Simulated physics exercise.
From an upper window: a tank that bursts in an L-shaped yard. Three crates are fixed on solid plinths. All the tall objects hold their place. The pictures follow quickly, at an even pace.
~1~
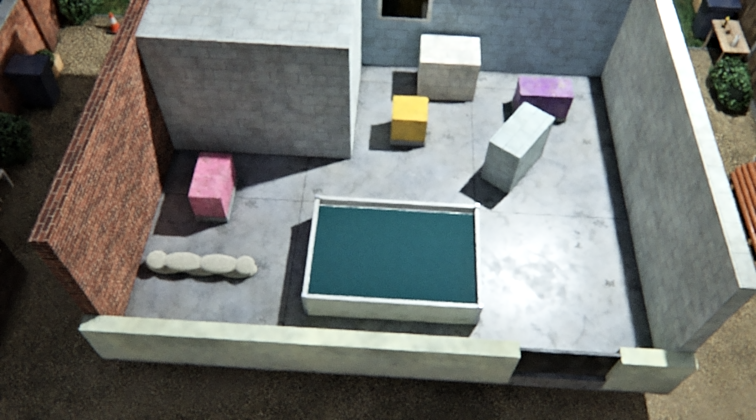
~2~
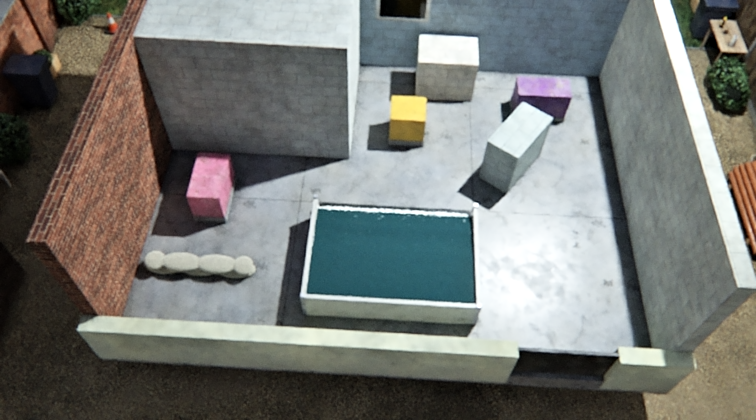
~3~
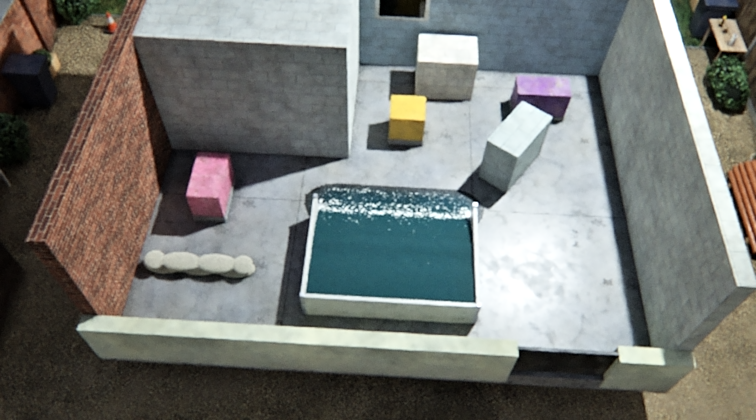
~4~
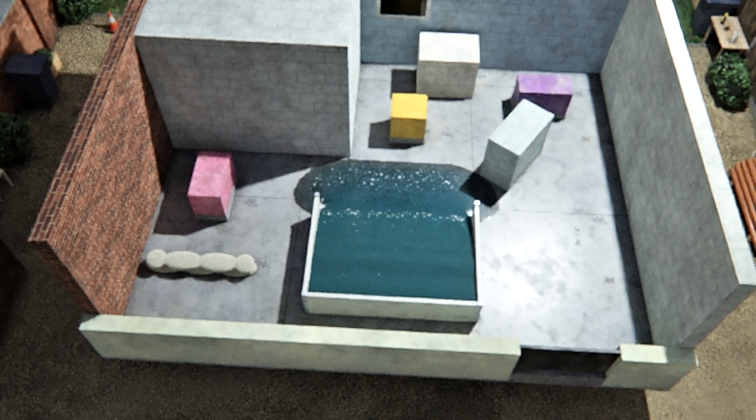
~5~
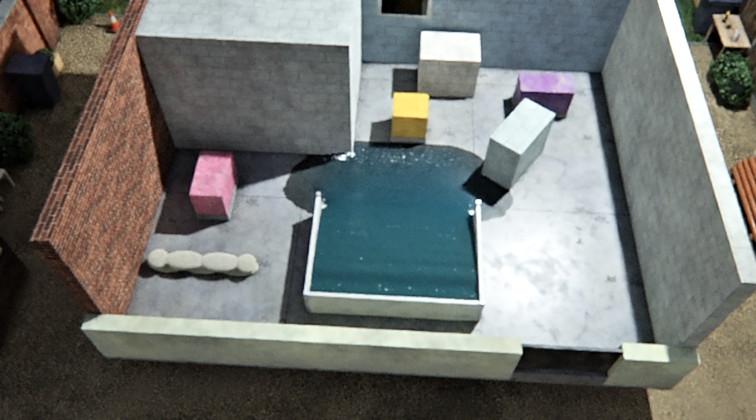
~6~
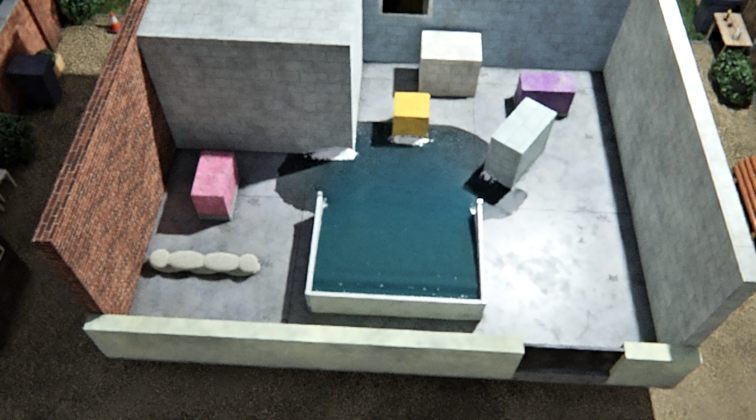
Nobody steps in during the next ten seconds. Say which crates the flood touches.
One by one: The pink crate keeps dry; the yellow crate is soaked; the purple crate is soaked.
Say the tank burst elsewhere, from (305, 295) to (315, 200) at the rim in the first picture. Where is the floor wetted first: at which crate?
The crate marked pink.
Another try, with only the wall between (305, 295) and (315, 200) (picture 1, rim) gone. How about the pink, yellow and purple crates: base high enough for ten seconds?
One by one: Pink crate is soaked; yellow crate stays dry; purple crate escapes it.
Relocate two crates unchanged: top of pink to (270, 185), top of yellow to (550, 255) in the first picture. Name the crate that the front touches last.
I say the one in yellow.
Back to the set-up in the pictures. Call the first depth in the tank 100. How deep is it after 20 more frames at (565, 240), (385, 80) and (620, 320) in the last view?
Roughly 2, 40 and 0 per cent, in turn.
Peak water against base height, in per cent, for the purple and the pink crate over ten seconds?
About 200 and 80 per cent.
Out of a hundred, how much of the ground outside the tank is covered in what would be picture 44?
About 80 per cent.
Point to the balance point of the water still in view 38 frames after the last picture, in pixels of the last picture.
At about (420, 167).
A moment on, water covers 30 % of the floor; the pink crate not reached, the yellow crate water round its plinth, the purple crate not reached.
Next, water covers 40 % of the floor; the pink crate water round its plinth, the yellow crate water round its plinth, the purple crate water round its plinth.
Then, water covers 55 % of the floor; the pink crate water round its plinth, the yellow crate water round its plinth, the purple crate water round its plinth.
Later, water covers 80 % of the floor; the pink crate water round its plinth, the yellow crate water round its plinth, the purple crate water round its plinth.
In the end, water covers 100 % of the floor; the pink crate stayed above the water, the yellow crate was topped, the purple crate was topped.
